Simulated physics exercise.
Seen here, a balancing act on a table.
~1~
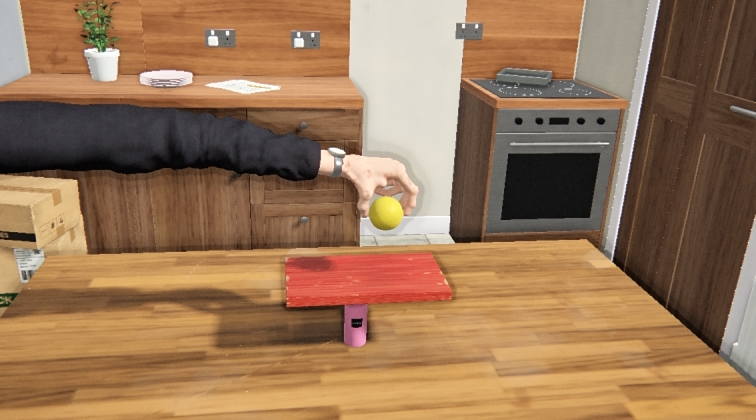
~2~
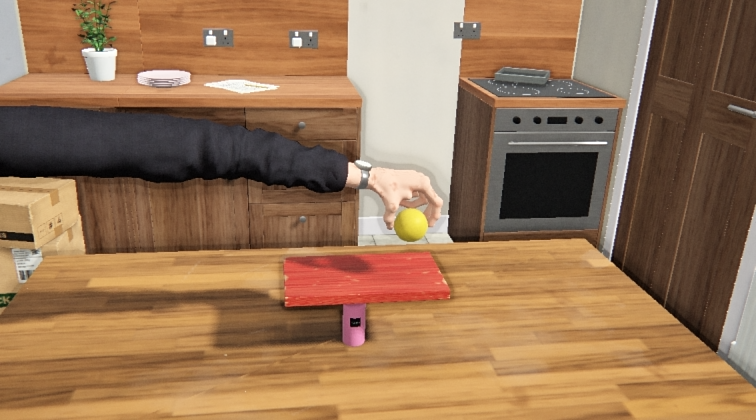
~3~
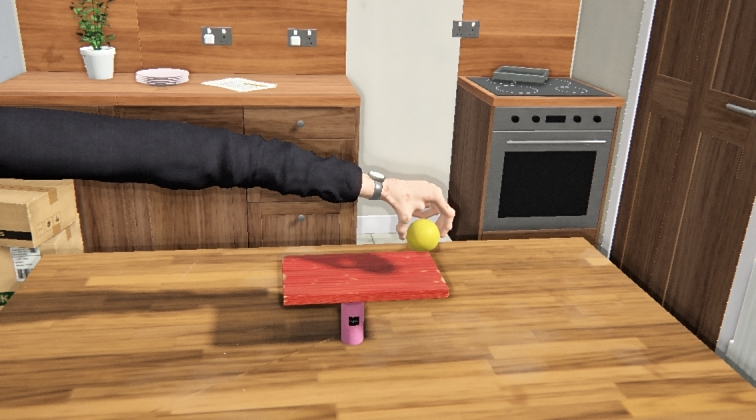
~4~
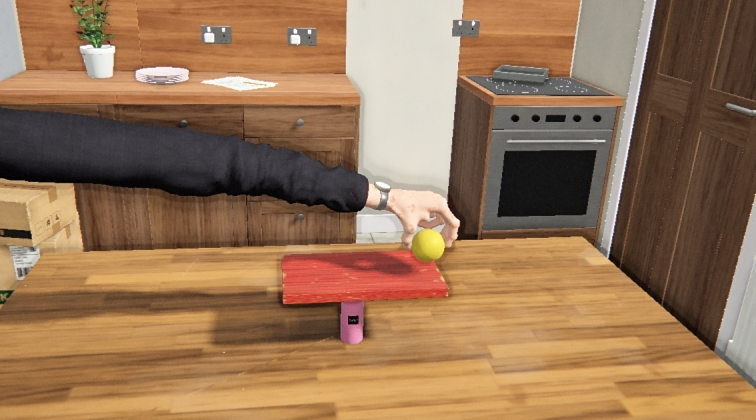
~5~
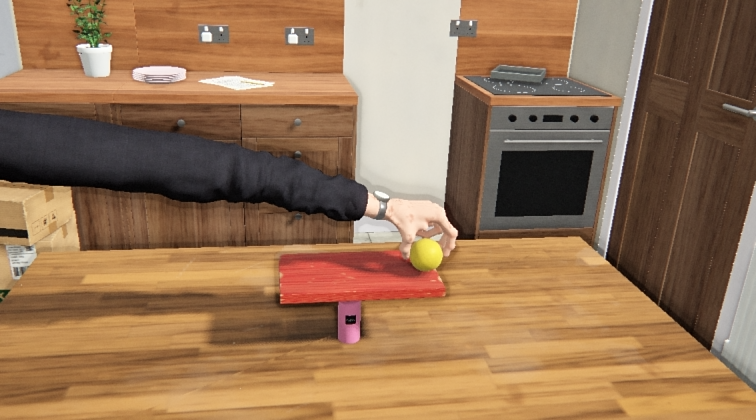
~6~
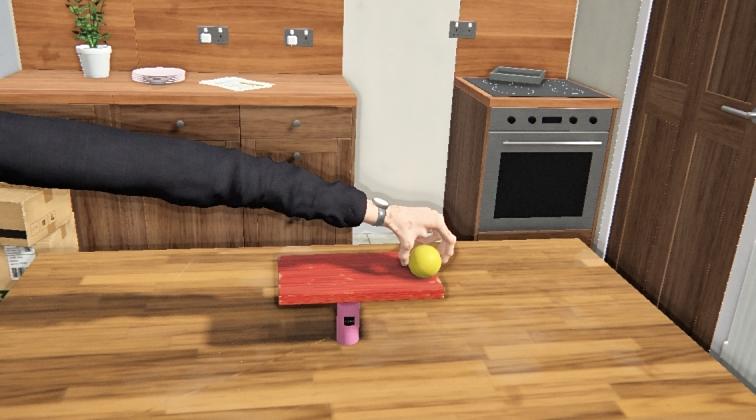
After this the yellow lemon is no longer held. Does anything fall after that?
As it turns out, it comes apart.
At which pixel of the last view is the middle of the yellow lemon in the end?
Near (503, 333).
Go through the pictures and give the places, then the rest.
Still above its spot; yellow lemon (386, 214); pink shaker (356, 312), in the first picture.
Still above its spot; yellow lemon (411, 225); pink shaker (354, 312), in the second picture.
Still above its spot; yellow lemon (423, 236); pink shaker (353, 310), in the third picture.
Still above its spot; yellow lemon (428, 246); pink shaker (352, 309), in the fourth picture.
Still above its spot; yellow lemon (426, 255); pink shaker (349, 309), in the fifth picture.
Set down, still held; yellow lemon (425, 262); pink shaker (348, 310), in the sixth picture.
Then, 0.50 s later than the last frame, yellow lemon now fallen; red board tilted by 44°.
Then, 0.60 s later than the last frame, red board now fallen; pink shaker tilted by 30°.
Then, 0.70 s later than the last frame, pink shaker now fallen.
When it is over, fallen, yellow lemon, pink shaker and red board. End places, in pixels of the last picture, yellow lemon near (503, 333). The stack gives way.
